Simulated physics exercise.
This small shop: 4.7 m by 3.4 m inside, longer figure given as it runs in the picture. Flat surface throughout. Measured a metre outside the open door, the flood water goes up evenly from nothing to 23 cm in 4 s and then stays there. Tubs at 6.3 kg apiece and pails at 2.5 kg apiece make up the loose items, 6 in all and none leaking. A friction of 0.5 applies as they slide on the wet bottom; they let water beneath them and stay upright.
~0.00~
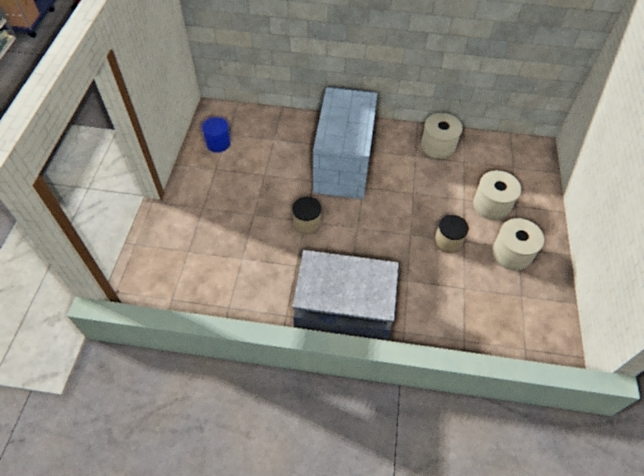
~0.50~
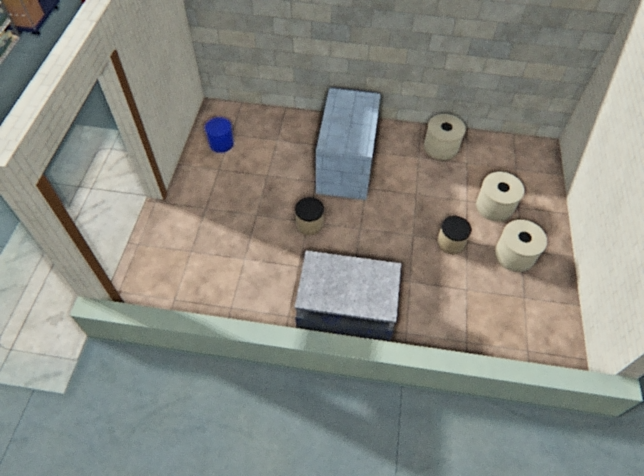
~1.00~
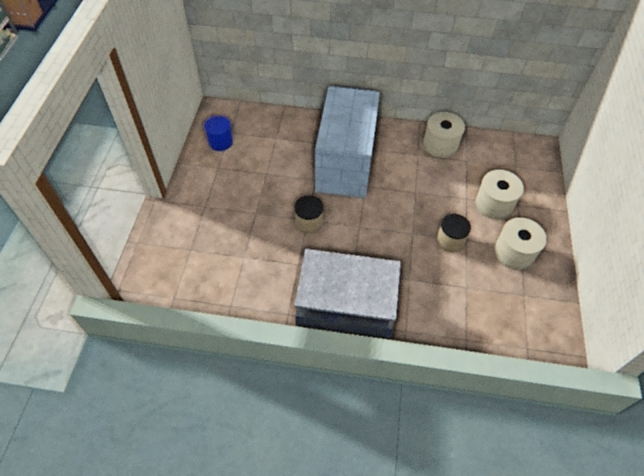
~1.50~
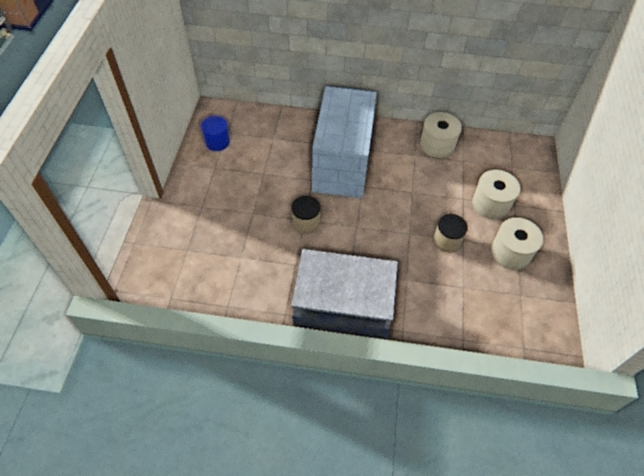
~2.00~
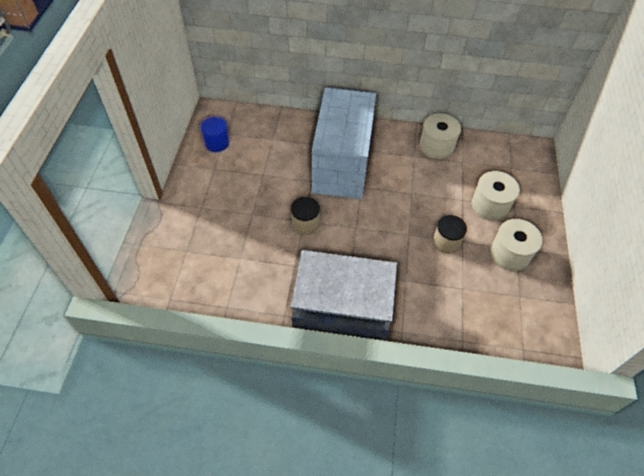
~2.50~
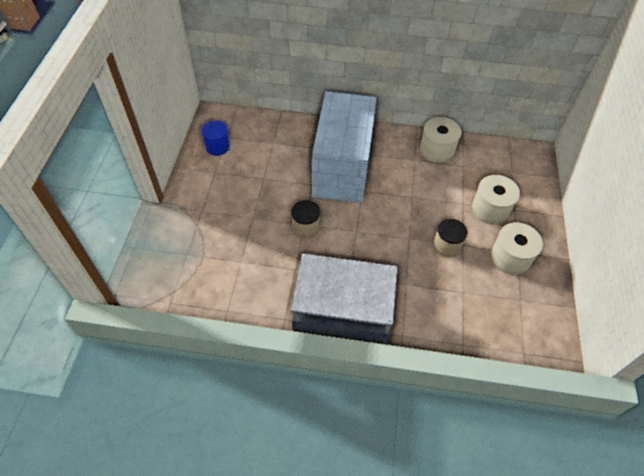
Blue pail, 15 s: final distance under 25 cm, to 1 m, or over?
Looks like it will get pushed a little way.
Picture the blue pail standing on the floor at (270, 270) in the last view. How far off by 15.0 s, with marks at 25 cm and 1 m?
Looks like it is swept a long way.
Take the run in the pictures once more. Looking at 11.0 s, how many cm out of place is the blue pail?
Close to 60 cm.
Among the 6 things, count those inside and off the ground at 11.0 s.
6.
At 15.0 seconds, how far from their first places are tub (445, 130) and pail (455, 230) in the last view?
They've ended up 60 cm and 140 cm away, in that order.
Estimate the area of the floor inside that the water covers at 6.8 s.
About 14 m2.
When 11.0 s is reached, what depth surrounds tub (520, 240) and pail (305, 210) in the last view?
Some 10 cm at the first, some 6 cm at the second.
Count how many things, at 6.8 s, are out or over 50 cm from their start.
It comes to 3.
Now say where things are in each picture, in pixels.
In the first frame, the blue pail at (215, 126) rests on the ground; water covers 0.0 m2; 0 of 6 have shifted.
In the second frame, the blue pail at (218, 127) rests on the ground; 0.0 m2 under water; 0 of 6 have shifted.
In the third frame, the blue pail at (217, 125) rests on the ground; 0.0 m2 under water; 0 of 6 have shifted.
In the fourth frame, the blue pail at (214, 125) rests on the ground; water covers 0.0 m2; 0 of 6 have shifted.
In the fifth frame, the blue pail at (214, 126) rests on the ground; 0.0 m2 under water; 0 of 6 have shifted.
In the sixth frame, the blue pail at (214, 130) rests on the ground; 0.7 m2 under water; 0 of 6 have shifted.
After 3.5 s the blue pail is near (214, 130), 0.0 m from its start, aground; 0 afloat.
After 6.8 s the blue pail is near (214, 130), 0.0 m from its start, aground; 3 afloat.
After 11.0 s the blue pail is near (249, 161), 0.7 m from its start, afloat; 6 afloat.
After 15.0 s the blue pail is near (211, 173), 0.7 m from its start, afloat; 6 afloat.
